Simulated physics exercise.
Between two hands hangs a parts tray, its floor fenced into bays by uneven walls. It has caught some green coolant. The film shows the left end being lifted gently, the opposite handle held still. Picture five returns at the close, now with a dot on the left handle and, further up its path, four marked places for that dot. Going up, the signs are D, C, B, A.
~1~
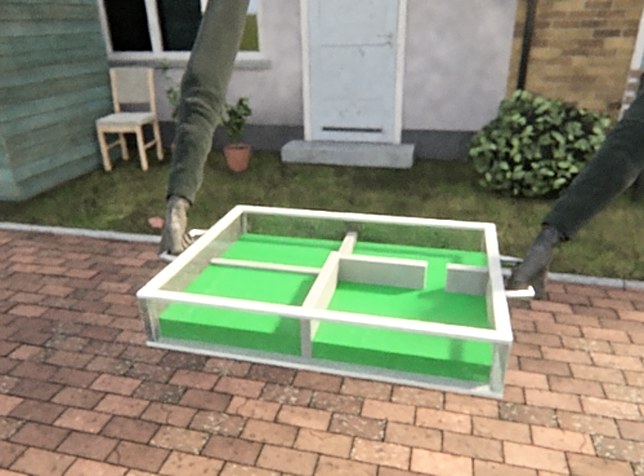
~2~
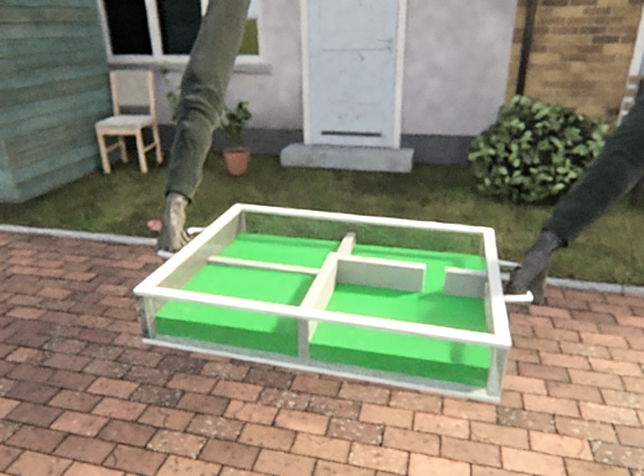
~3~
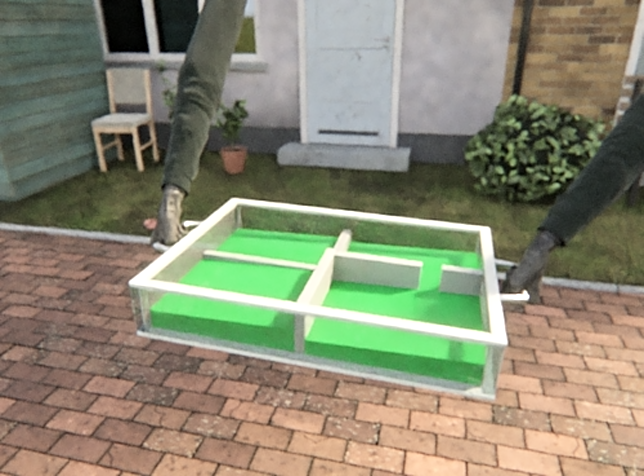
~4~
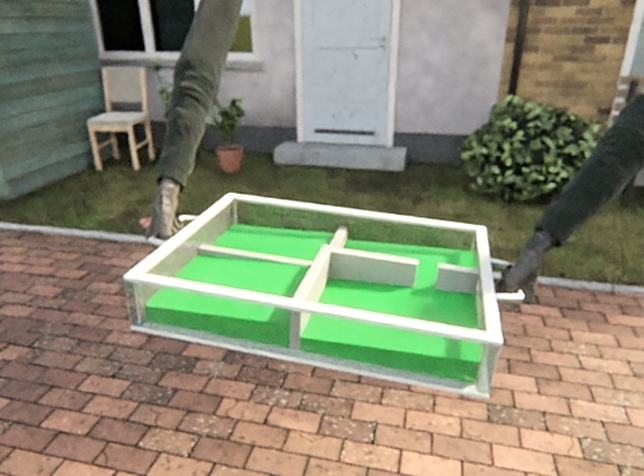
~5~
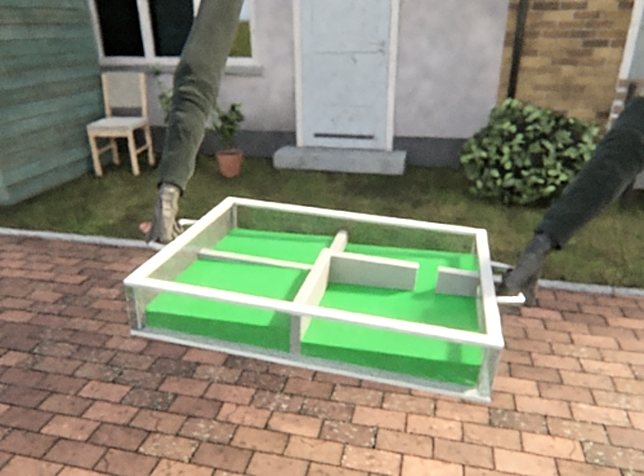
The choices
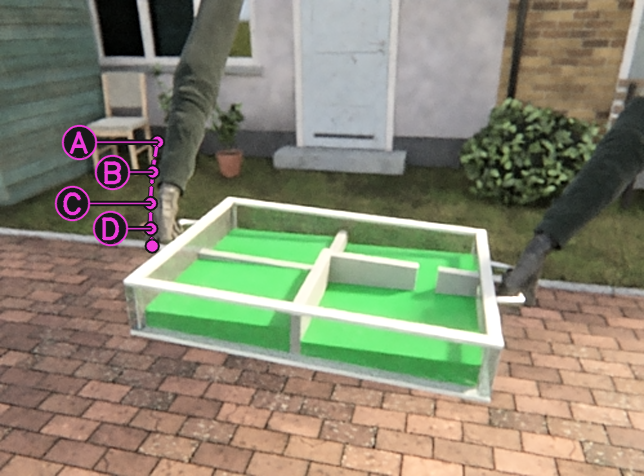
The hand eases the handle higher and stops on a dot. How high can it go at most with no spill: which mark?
The limit is B.
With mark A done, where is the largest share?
The front right bay.
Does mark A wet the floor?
Yes.
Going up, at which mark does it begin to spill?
That would be A.
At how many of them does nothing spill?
Three.
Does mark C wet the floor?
No, that is safe.
On the marked copy, A at (157, 142); B at (152, 172); C at (150, 203); D at (150, 228).
With A, about 11 % goes over the rim.
With B, nothing spills; the front right bay holds the most.
With C, nothing spills; the front right bay holds the most.
With D, nothing spills; the front left bay holds the most.
